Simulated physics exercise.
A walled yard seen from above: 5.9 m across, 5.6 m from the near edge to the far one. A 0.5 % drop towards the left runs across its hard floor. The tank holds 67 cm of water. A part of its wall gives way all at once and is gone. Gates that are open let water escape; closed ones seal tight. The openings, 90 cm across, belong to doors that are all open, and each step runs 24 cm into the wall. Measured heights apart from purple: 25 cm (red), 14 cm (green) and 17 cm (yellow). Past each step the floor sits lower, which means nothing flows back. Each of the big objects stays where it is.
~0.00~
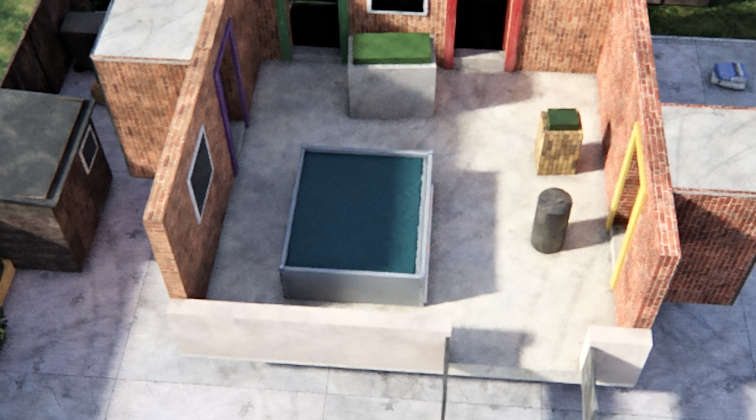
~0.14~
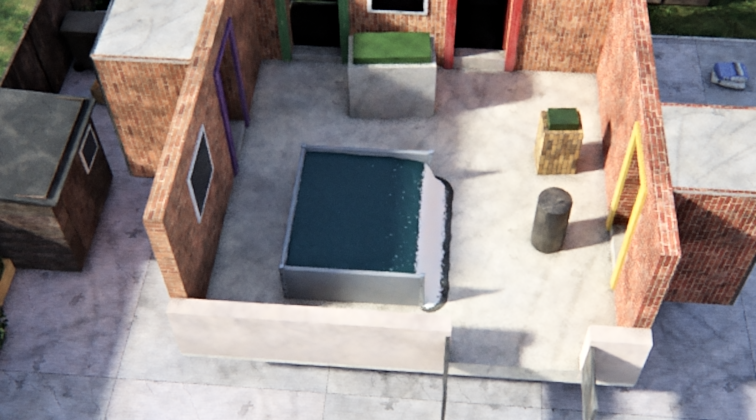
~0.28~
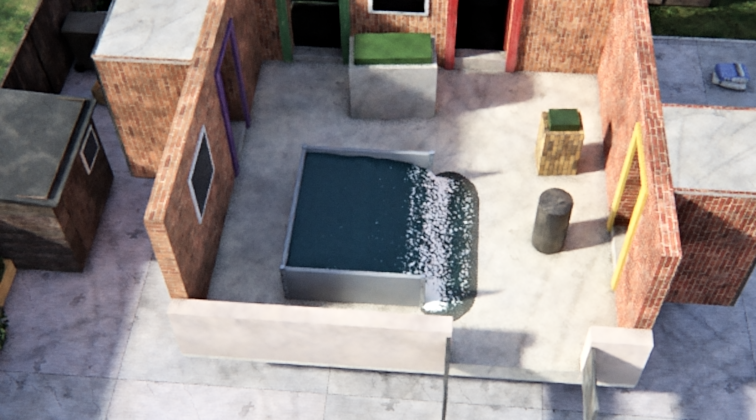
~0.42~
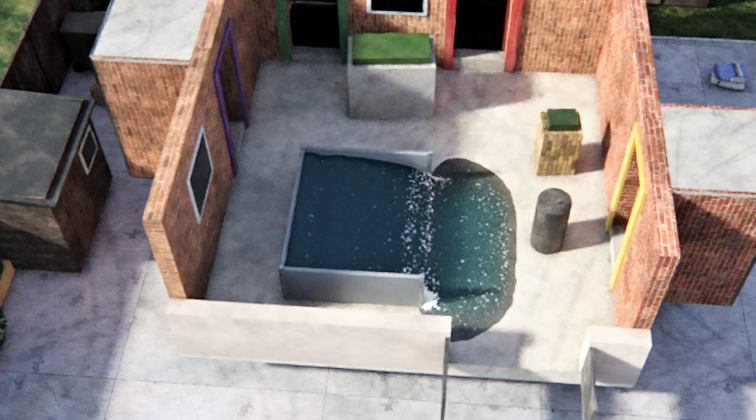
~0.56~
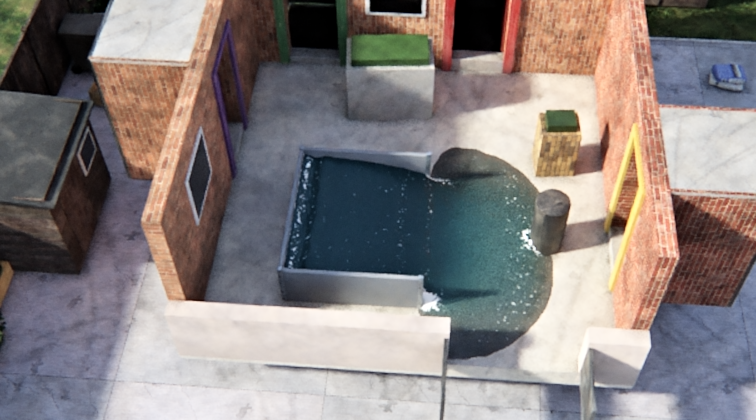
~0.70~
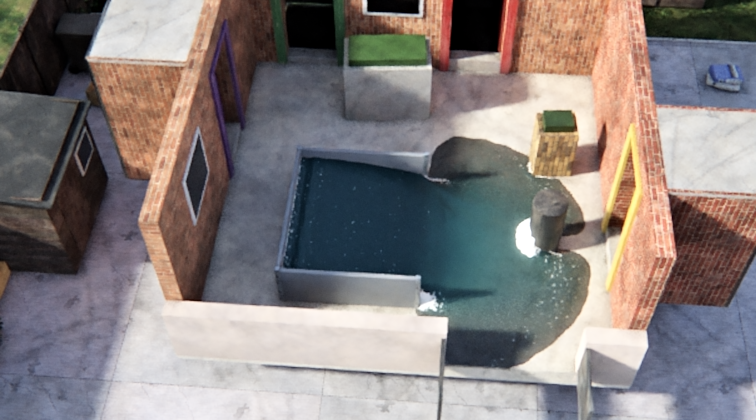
Dark teal water rests in a grey rectangular tank in a brick-walled yard, seen from high above, with a purple-framed doorway on the left, green and red ones at the back and a yellow one on the right. The tank's right side vanishes, and water pours through the gap in a white, foaming edge. It spreads rightward across the pale floor in a rounded sheet, surrounding a dark cylinder near a grass-topped brick block, while the view shifts very slightly.
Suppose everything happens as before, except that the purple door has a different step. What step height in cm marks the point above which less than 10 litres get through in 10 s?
The point is around 7.5 cm.
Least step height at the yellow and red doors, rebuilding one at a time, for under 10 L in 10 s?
You'd want about 27 centimetres at yellow and about 12.5 centimetres at red.
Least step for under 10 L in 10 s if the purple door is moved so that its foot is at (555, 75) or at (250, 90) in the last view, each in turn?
In turn: About 23 cm, about 11.0 cm.
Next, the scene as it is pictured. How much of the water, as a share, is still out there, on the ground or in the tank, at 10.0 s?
Something like 66 per cent of it remains.
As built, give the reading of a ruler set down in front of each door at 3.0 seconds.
Centimetres: Red = 9, green = 0, yellow = 26, purple = 0.
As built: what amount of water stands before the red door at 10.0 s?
Roughly 6.0 cm deep.
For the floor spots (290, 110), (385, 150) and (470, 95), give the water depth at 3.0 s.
That's 0, 0 and 2 cm, in the order given.
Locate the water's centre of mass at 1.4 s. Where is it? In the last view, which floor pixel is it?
About (429, 241).
After 1.4 s water covers 40 % of the floor, deepest (41 cm) near (514, 248); it has not reached the purple door.
After 3.0 s water covers 45 % of the floor, deepest (32 cm) near (593, 358); it has not reached the purple door.
After 10.0 s water covers 95 % of the floor, deepest (14 cm) near (195, 333); 9 cm at the purple door, 0 litres in over its 17 cm step.
At the purple door as built, the water arrived by 5.9 s and peaked near 11 cm at 9.4 s.
With a step of 6.5 cm, 15 litres would have come in within the 10 s; with 9 cm, 4 litres. So under 10 litres takes about 7.5 cm.
